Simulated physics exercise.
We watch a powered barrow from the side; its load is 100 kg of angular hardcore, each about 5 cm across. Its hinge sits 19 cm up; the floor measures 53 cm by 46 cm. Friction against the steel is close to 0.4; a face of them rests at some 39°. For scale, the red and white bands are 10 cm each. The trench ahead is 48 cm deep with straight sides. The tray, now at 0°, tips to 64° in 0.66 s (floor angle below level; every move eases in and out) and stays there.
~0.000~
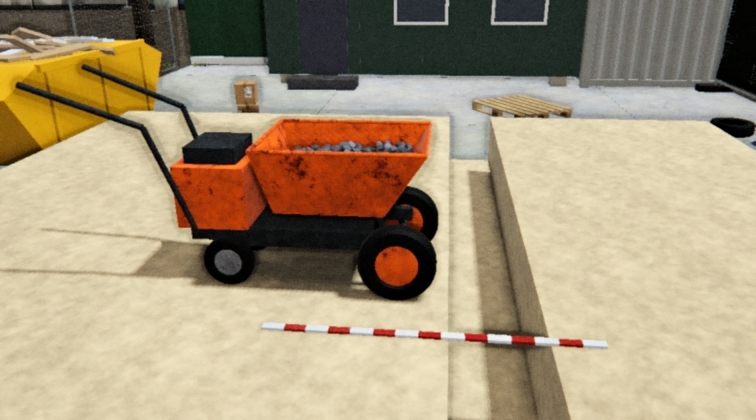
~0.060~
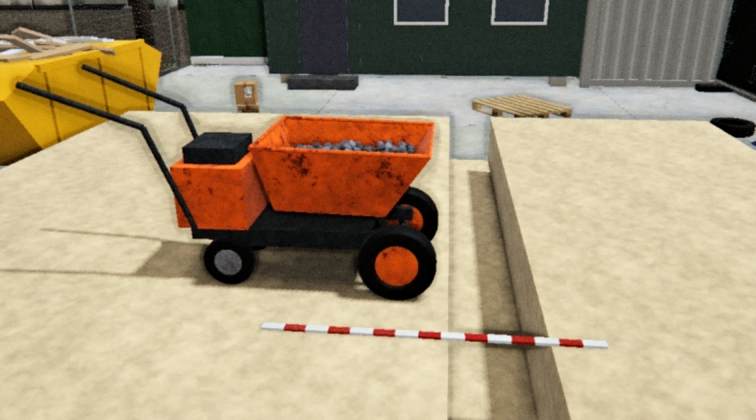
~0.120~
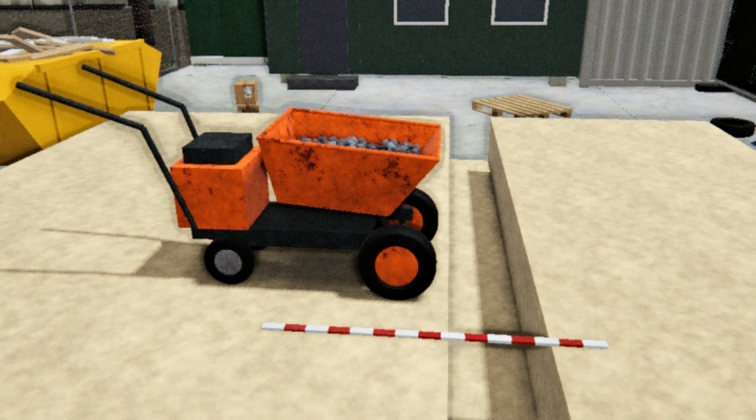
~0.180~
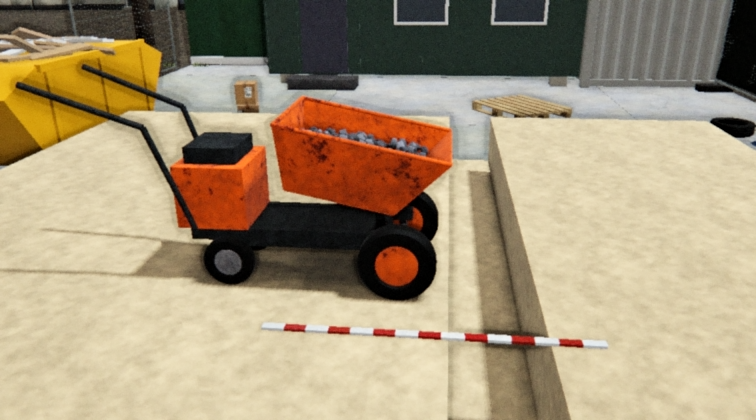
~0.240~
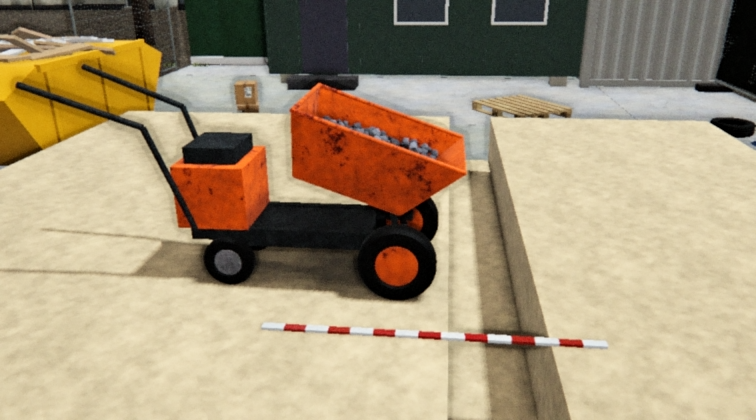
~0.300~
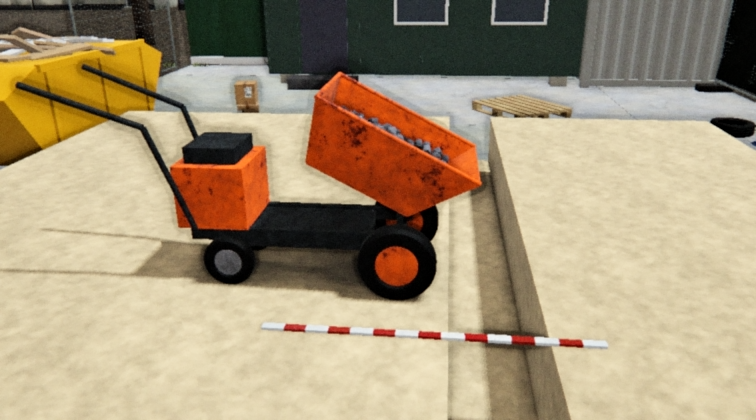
An orange tray full of grey stones tilted steadily forward on a parked powered barrow, its back end rising high and its front lip dipping to the right, near the edge of a trench.
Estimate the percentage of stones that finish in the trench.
Roughly 13 per cent ends in the trench.
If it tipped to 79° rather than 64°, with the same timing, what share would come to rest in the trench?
It would be near 40 per cent.
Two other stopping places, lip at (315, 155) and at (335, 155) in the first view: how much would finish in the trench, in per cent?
Near 40 per cent from the first place, 45 from the second.
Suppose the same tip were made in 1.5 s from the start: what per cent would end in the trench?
It would be near 15 per cent.
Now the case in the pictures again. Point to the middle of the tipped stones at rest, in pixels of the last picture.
Around (565, 278).
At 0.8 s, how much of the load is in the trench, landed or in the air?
Some 5 per cent.
After 0.5 s the floor is at 55°; 100 % in the tray; the foremost stones are at (487, 209).
After 0.8 s the floor is at 64°; 94 % in the tray, 3 % in the trench, 3 % past the trench; the foremost stones are at (561, 262).
After 1.1 s the floor is at 64°; 61 % in the tray, 6 % in the trench, 32 % past the trench; the foremost stones are at (656, 281).
After 3.1 s the floor is at 64°; 54 % in the tray, 13 % in the trench, 33 % past the trench; the foremost stones are at (699, 280).
